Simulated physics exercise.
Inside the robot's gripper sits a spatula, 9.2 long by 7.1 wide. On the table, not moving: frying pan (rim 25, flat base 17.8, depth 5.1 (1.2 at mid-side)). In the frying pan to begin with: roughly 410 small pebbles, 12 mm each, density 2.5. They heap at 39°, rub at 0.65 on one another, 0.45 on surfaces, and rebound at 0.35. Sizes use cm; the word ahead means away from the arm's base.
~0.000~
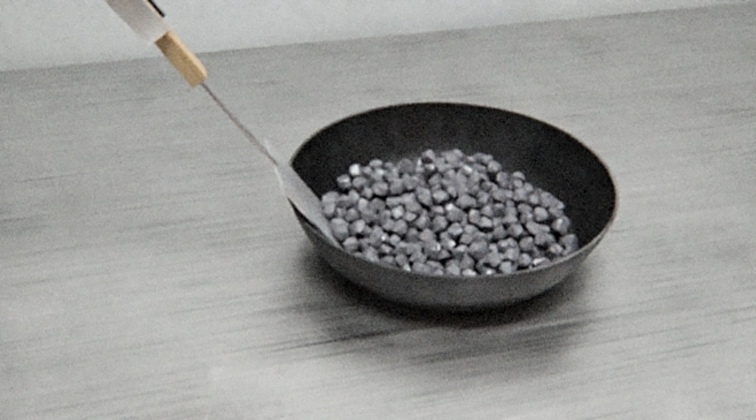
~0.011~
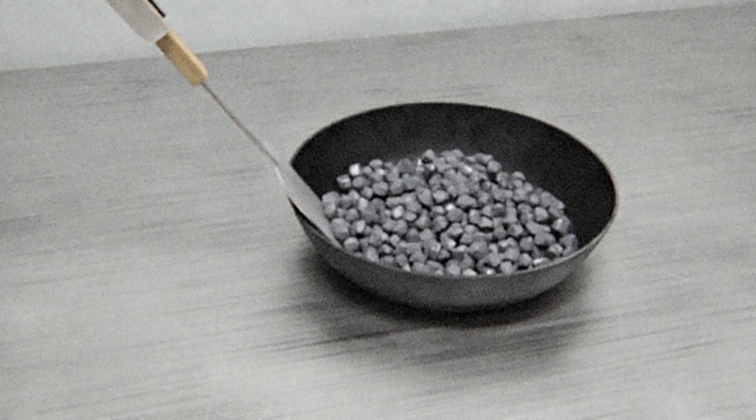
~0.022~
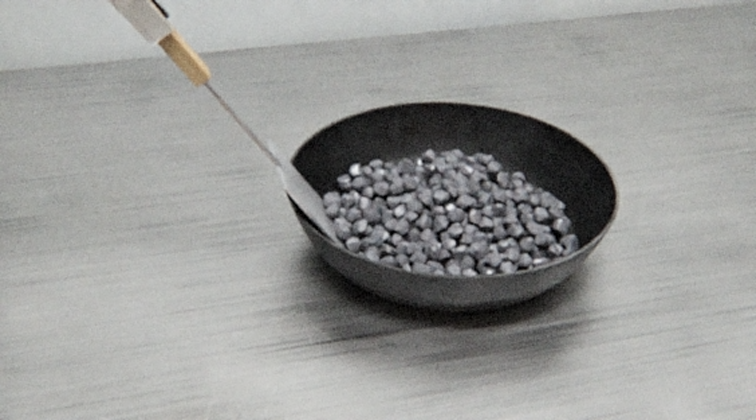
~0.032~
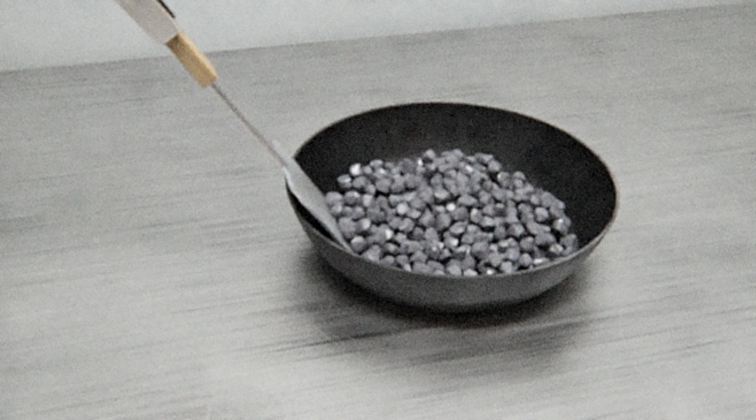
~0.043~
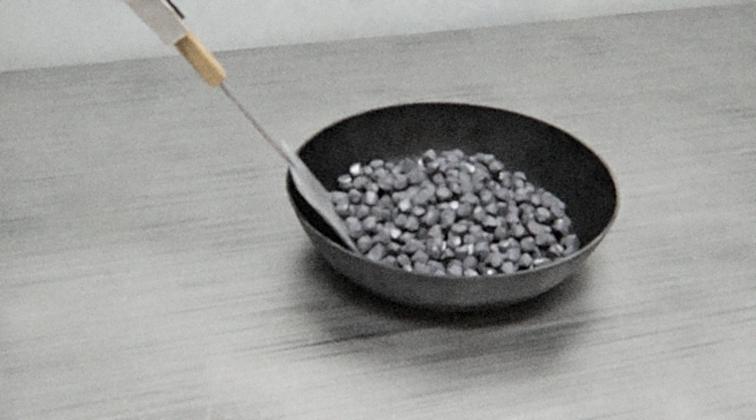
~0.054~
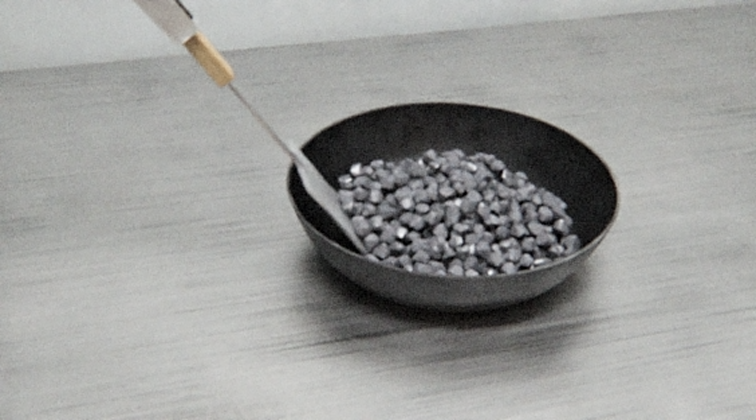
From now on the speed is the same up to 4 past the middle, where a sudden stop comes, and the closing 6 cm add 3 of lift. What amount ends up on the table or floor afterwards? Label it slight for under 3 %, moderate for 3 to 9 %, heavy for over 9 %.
Label: Slight.
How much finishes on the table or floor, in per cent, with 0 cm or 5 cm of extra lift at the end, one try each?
I'd say close to 5 percent for the first and close to 0 percent for the second.
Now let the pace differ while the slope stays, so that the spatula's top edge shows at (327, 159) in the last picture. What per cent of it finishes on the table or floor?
Expect about 10 per cent there.
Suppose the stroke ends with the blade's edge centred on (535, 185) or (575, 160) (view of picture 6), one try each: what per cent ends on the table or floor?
Estimates, in order: 5 % and 30 %.
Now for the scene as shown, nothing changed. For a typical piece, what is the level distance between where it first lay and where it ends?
About 3 centimetres.
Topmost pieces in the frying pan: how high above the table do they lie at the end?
Close to 6.0 centimetres high.
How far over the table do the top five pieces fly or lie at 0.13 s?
Somewhere around 4 centimetres high.
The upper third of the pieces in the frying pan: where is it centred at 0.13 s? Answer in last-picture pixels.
Estimated point: Close to (481, 196).
After 0.13 s, sloping 57°, highest piece 5 above the table; 406 in the frying pan.
After 0.21 s, sloping 57°, highest piece 6 above the table; 406 in the frying pan.
After 0.45 s, sloping 57°, highest piece 6 above the table; 406 in the frying pan.
After 1.50 s, sloping 57°, highest piece 6 above the table; 406 in the frying pan.
In the end, 406 in the frying pan. That is 0 % on the table or floor.
